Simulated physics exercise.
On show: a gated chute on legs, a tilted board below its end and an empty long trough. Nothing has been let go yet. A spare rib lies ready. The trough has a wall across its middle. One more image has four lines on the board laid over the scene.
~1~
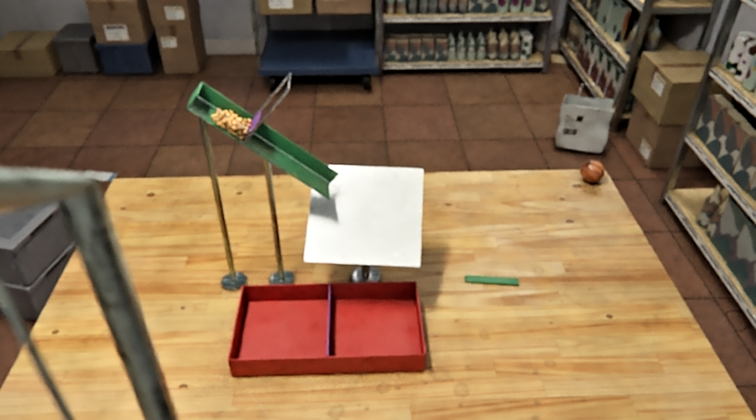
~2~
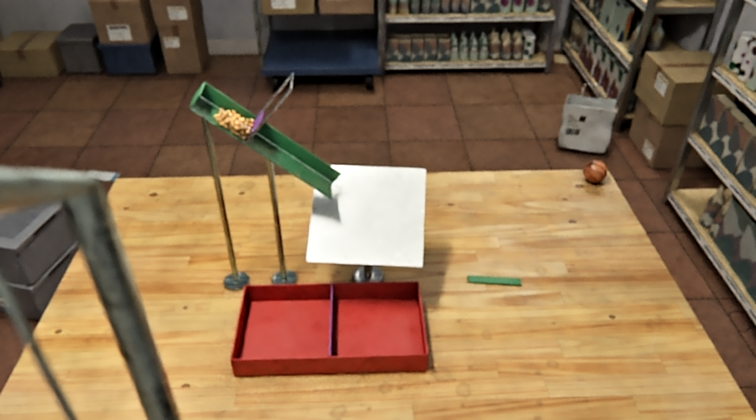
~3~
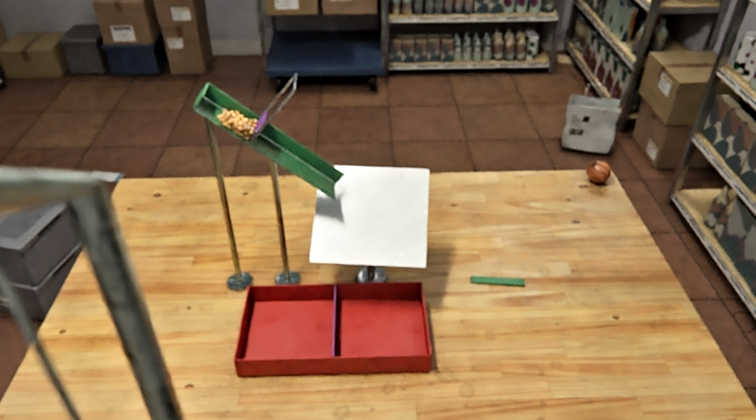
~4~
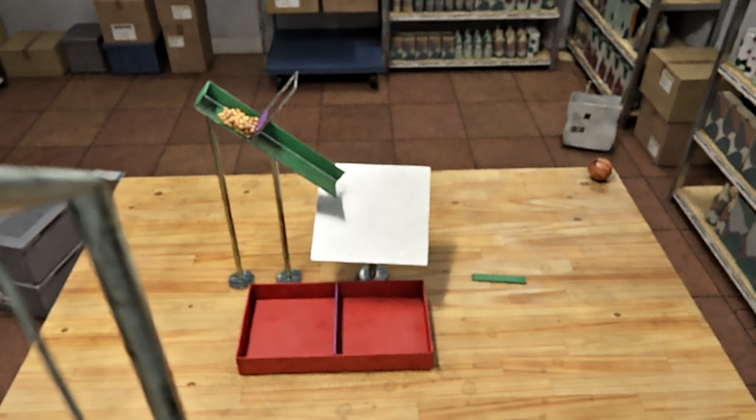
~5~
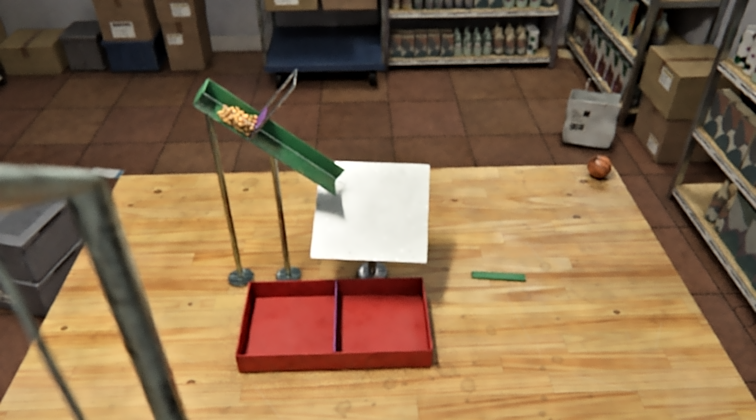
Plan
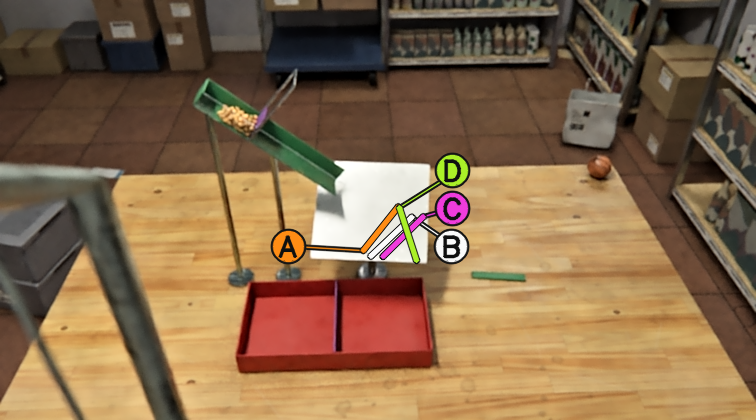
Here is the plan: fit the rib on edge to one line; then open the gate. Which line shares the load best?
The best line is A.
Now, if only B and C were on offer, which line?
B.
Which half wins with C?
More lands on the right.
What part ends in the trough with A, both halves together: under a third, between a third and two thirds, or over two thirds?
Over two thirds.
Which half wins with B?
More lands on the right.
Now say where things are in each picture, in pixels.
The first picture shows load behind the gate near (234, 123), round wooden beads; lip of the chute near (329, 192), sloping fairly steeply.
The second picture shows middle of the board near (368, 214), tilted fairly steeply; middle of its low edge near (364, 264); of its high edge near (371, 167).
The third picture shows front corners of the trough near (234, 360) and (431, 355); front end of its middle wall near (333, 357); gate still shut near (263, 121).
The fourth picture shows middle of the load near (241, 122); lip near (336, 190).
The fifth picture shows middle of the load near (240, 119); lip near (335, 188).
On the marked copy, line A from (398, 206) to (363, 250); line B from (412, 217) to (370, 256); line C from (423, 216) to (382, 256); line D from (399, 207) to (416, 260).
For line A, of what is caught, close to half in the left half, close to half in the right.
For line B, of what is caught, close to a quarter in the left half, the bulk in the right.
For line C, of what is caught, a small share in the left half, all but a few in the right.
For line D, of what is caught, none at all in the left half, the whole lot in the right.
